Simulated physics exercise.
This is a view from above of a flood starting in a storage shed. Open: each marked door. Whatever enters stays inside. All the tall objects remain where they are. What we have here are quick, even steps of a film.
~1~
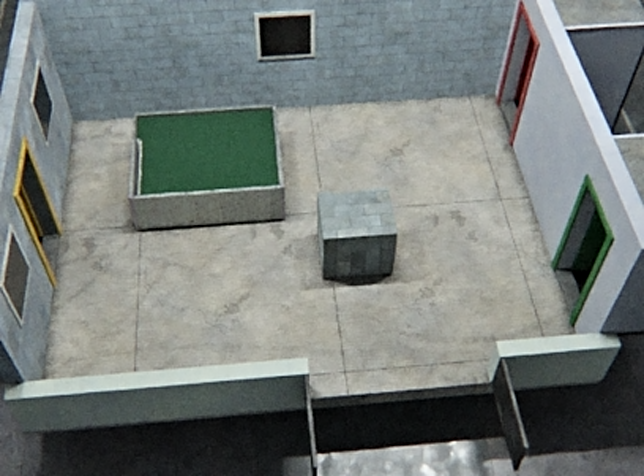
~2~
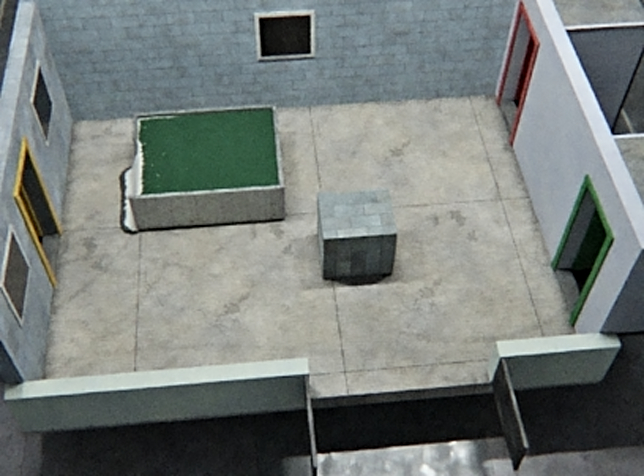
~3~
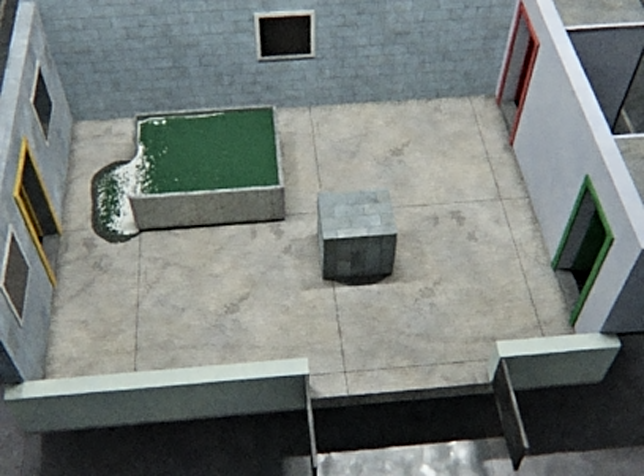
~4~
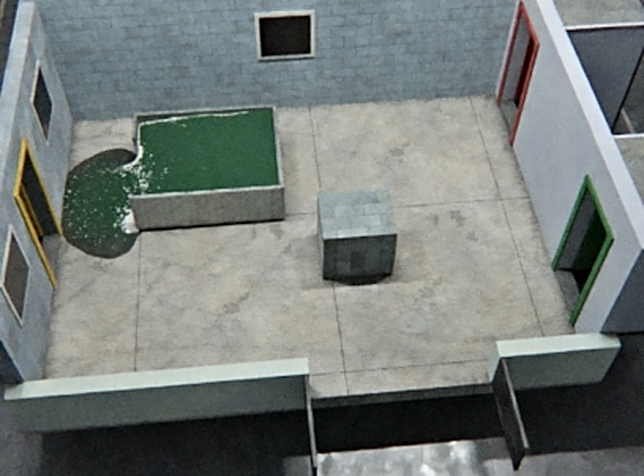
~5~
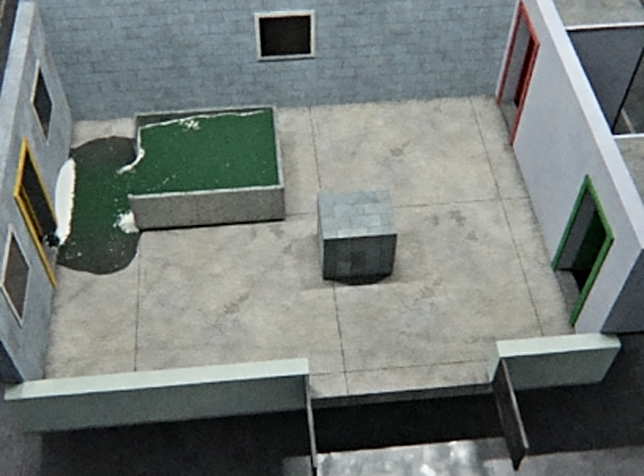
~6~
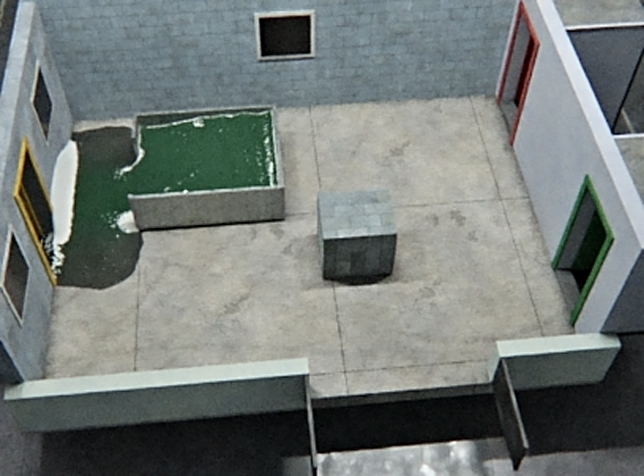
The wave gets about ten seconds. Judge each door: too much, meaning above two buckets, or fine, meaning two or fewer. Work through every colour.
Red door: Fine, yellow door: Too much, green door: Too much.
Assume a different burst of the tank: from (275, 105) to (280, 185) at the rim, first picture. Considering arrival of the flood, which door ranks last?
The yellow-painted one, I reckon.
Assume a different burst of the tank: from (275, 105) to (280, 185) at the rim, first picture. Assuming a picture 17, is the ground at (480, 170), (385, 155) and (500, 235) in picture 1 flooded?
Submerged, submerged, submerged.
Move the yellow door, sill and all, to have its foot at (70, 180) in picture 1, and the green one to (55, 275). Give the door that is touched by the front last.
The red one is last.
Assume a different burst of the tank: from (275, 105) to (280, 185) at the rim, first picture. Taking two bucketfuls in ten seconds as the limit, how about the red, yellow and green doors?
Well, the red door overshoots, the yellow door comes up short, and the green door overshoots.
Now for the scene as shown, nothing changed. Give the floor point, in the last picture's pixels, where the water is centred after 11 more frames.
Near (152, 198) in the last view.
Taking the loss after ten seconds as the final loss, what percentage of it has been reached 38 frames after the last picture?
Close to 70 per cent, I'd say.
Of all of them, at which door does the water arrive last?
Door: The green door.
A moment on, water covers 10 % of the floor; the red door not reached, the yellow door over two buckets in, the green door not reached.
Next, water covers 20 % of the floor; the red door not reached, the yellow door far over two buckets in, the green door not reached.
Then, water covers 40 % of the floor; the red door not reached, the yellow door far over two buckets in, the green door not reached.
Later, water covers 85 % of the floor; the red door under two buckets in, the yellow door far over two buckets in, the green door wet at the sill, nothing in.
In the end, water covers 100 % of the floor; the red door under two buckets in, the yellow door far over two buckets in, the green door over two buckets in.
